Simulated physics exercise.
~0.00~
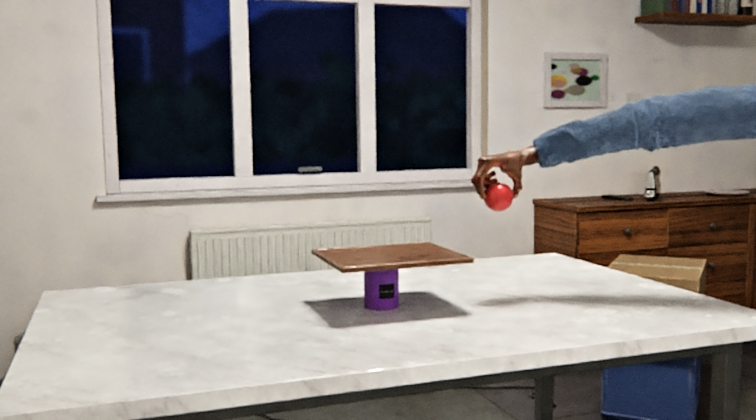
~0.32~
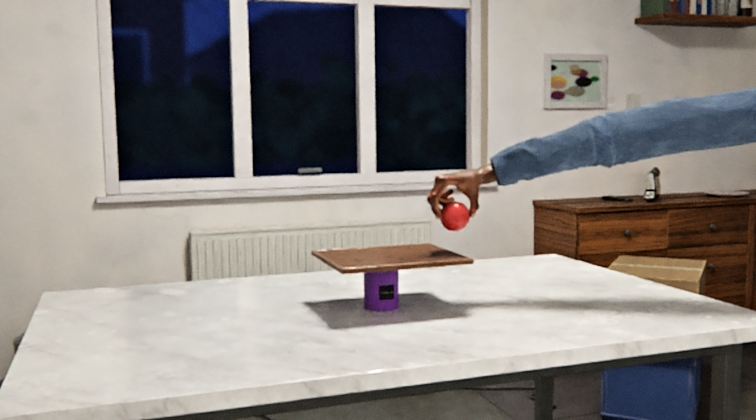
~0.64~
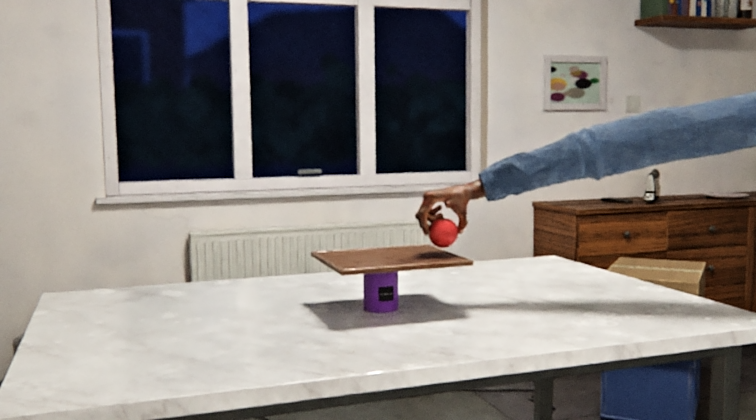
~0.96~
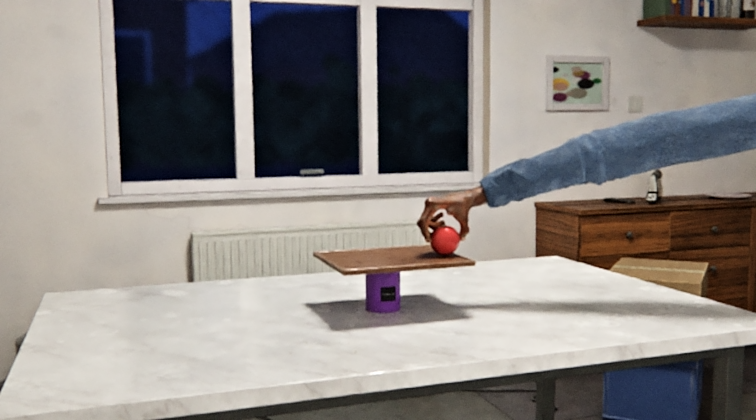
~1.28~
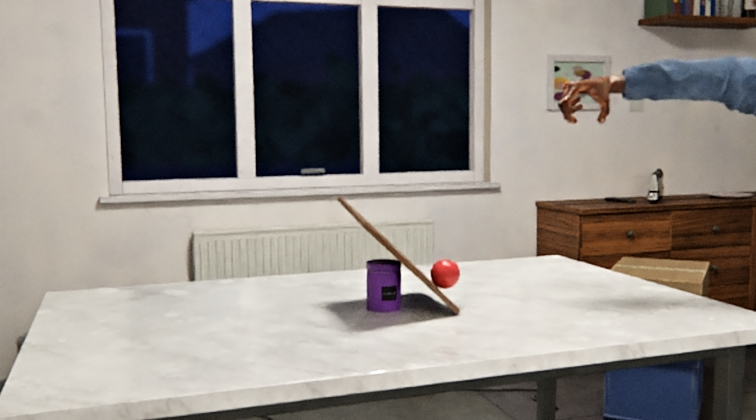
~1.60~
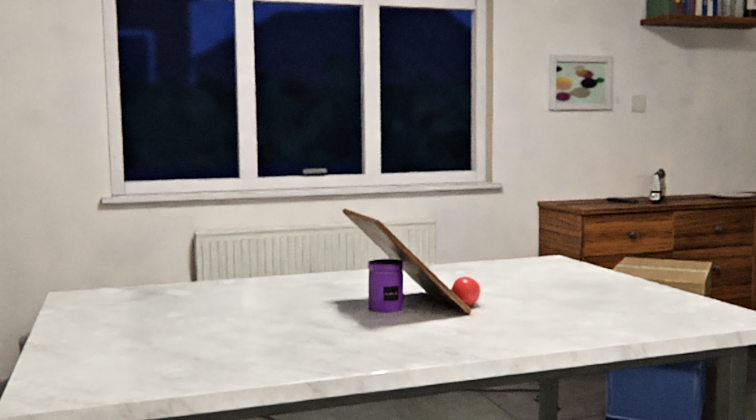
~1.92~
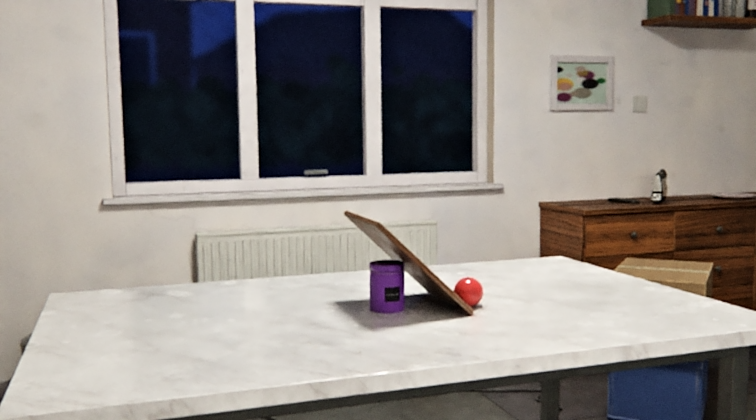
A hand carried a red tomato in from the right and set it on the right side of a brown lid balanced on a purple jar. After it let go, the lid tipped, and the tomato dropped to the table, resting beside the slanted lid.
